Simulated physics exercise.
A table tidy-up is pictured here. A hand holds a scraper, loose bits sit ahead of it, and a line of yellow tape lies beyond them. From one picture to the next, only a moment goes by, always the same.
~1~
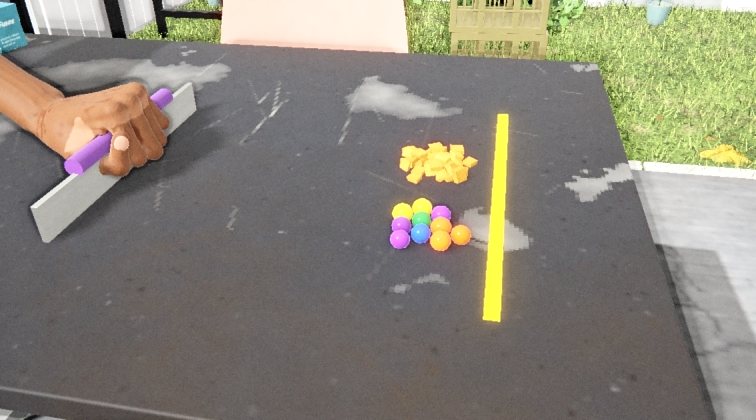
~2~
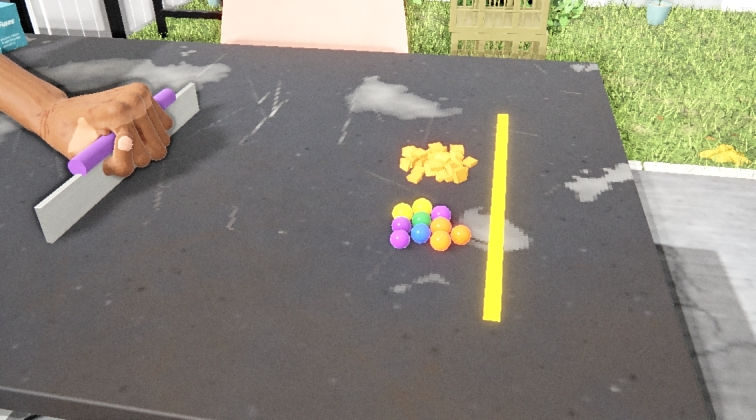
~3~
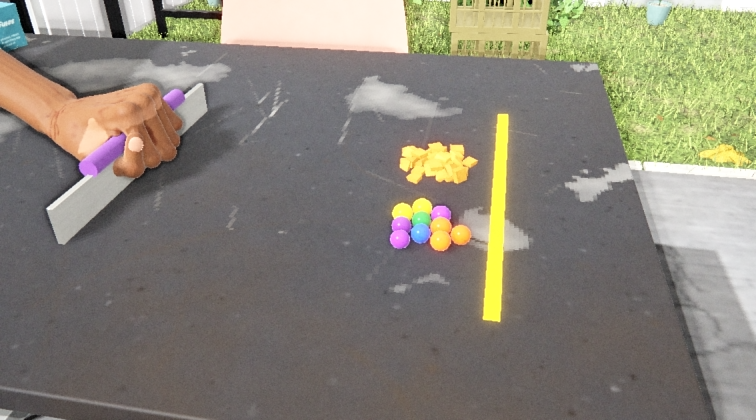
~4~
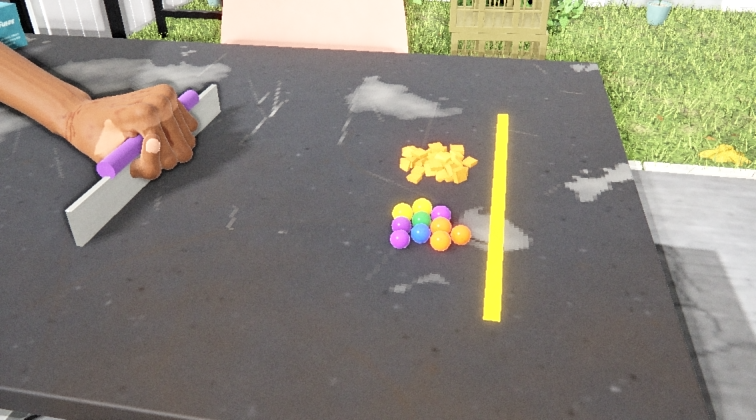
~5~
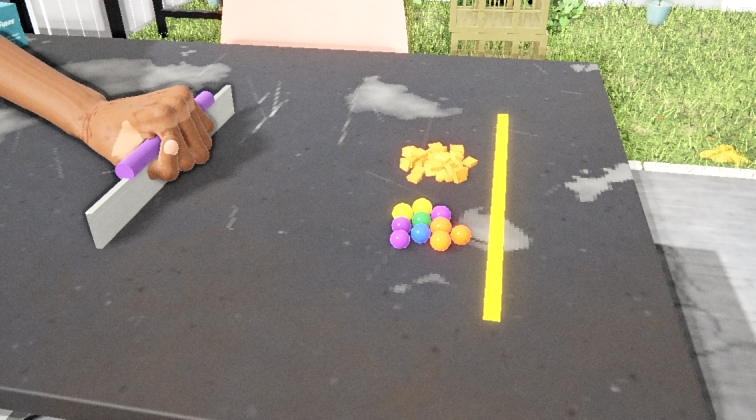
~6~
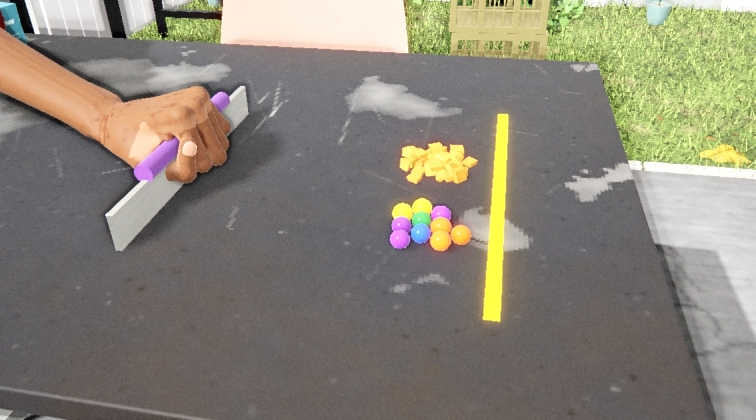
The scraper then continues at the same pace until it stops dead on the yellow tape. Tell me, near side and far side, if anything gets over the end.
Outcome: The near lot goes partly overboard; the far lot is safe.
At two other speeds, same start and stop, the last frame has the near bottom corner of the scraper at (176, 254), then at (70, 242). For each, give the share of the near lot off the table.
100 %, then 0 %.
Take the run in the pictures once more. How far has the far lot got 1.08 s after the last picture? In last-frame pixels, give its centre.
Its middle is roughly at (532, 171) in the last frame.
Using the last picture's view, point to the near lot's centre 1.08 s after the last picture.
Close to (541, 245).
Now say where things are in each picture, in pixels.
In the first picture, scraper at (54, 211), at rest; yellow tape at (503, 121), well back from the edge; edge at (645, 209); near lot at (422, 221), a few glass marbles; far lot at (436, 159), some small crackers.
In the second picture, scraper at (58, 212); far lot at (436, 159).
In the third picture, scraper at (69, 213); near lot at (422, 221).
In the fourth picture, scraper at (87, 215); far lot at (436, 159).
In the fifth picture, scraper at (106, 217); near lot at (422, 221).
In the sixth picture, scraper at (126, 219); yellow tape at (503, 121); edge at (645, 209); near lot at (422, 221); far lot at (436, 159).
Then, 0.53 s after the last picture, scraper still moving, near (348, 151); near lot all on the table, its front near (461, 235); far lot all on the table, its front near (470, 162).
Then, 1.08 s after the last picture, scraper stopped at the yellow tape; near lot all on the table, its front near (574, 274); far lot all on the table, its front near (561, 169).
Then, 1.36 s after the last picture, scraper stopped at the yellow tape; near lot all on the table, its front near (660, 268); far lot all on the table, its front near (562, 169).
At rest, scraper stopped at the yellow tape; near lot all over the edge; far lot all on the table, its front near (562, 169).
